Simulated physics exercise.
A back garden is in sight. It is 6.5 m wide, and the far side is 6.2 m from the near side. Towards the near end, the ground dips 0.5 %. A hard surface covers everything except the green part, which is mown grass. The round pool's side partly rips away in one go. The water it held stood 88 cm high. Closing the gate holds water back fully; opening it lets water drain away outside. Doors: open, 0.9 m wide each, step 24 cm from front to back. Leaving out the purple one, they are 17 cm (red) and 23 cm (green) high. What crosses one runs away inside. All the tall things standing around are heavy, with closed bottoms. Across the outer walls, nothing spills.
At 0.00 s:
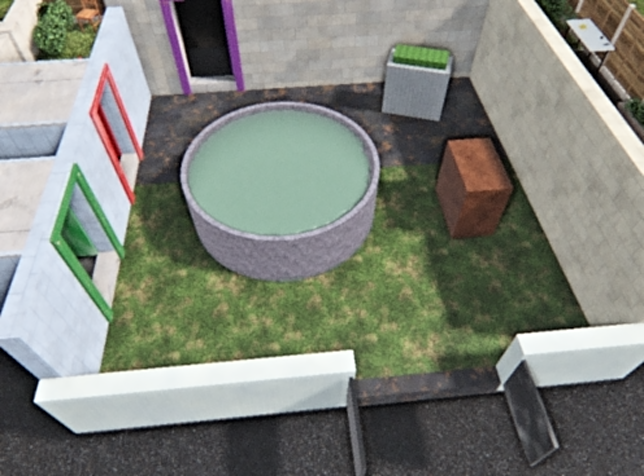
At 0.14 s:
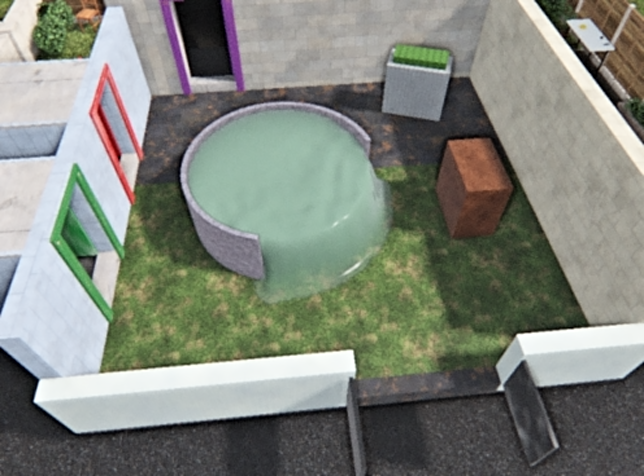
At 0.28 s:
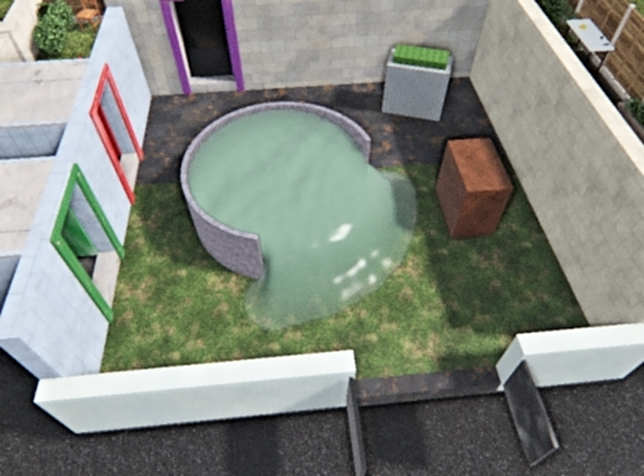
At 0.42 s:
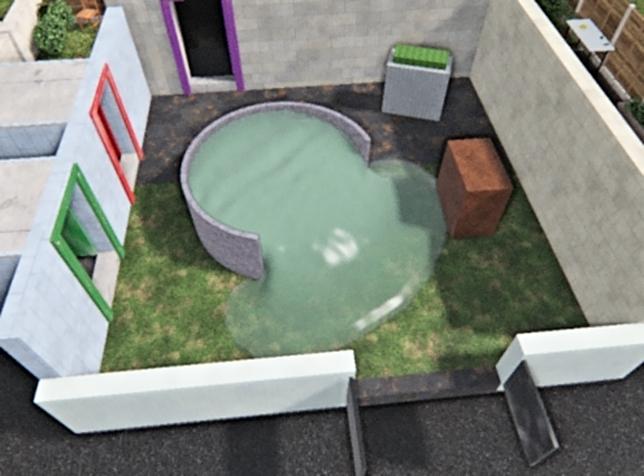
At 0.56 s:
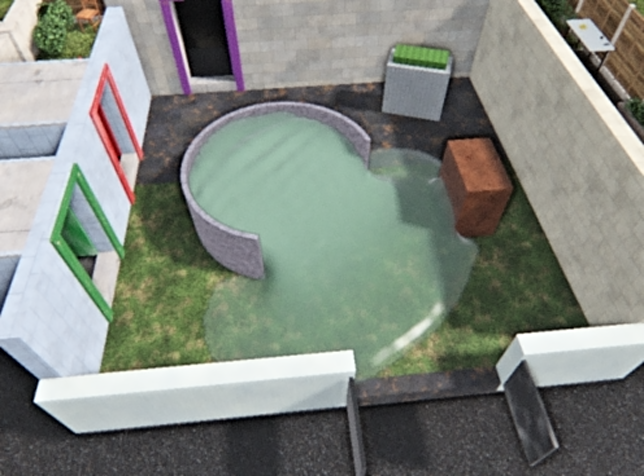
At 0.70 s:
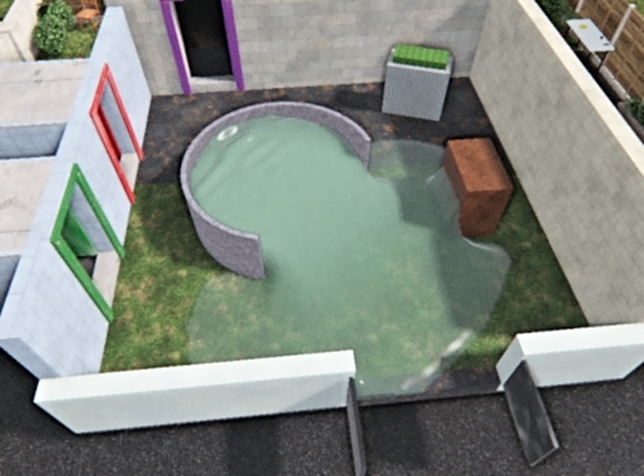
A round pool of still, greenish water stood in a walled garden until its front right side broke away, and the water poured out, spreading across the grass past the brown box towards the front opening.
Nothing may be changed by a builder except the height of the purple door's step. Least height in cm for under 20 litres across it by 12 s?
Roughly 7.5 cm.
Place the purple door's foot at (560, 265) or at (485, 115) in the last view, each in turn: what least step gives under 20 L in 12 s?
About 25 cm, then about 12.0 cm.
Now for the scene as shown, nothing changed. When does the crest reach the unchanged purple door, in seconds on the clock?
At about 10.0 s.
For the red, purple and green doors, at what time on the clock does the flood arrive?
It reaches red at 4.5 s, purple at 4.5 s, and green at 2.4 s.
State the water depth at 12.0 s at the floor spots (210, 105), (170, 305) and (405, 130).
About 9, 10 and 6 cm respectively.
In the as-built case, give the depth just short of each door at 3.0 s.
Door depths (cm): Red = 0, purple = 0, green = 8.
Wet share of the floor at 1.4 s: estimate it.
Wet: Close to 50 %.
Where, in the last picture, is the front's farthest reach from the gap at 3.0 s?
Lab note: Front tip approx. (470, 78).
After 1.4 s water covers 50 % of the floor, deepest (45 cm) near (438, 225); it has not reached the purple door.
After 3.0 s water covers 70 % of the floor, deepest (37 cm) near (590, 355); it has not reached the purple door.
After 12.0 s water covers 100 % of the floor, deepest (14 cm) near (95, 404); 9 cm at the purple door, 0 litres in over its 20 cm step.
At the purple door as built, the water arrived by 4.6 s and peaked near 13 cm at 9.8 s.
With a step of 6.5 cm, 30 litres would have come in within the 12 s; with 8.5 cm, 13 litres. So under 20 litres takes about 7.5 cm.
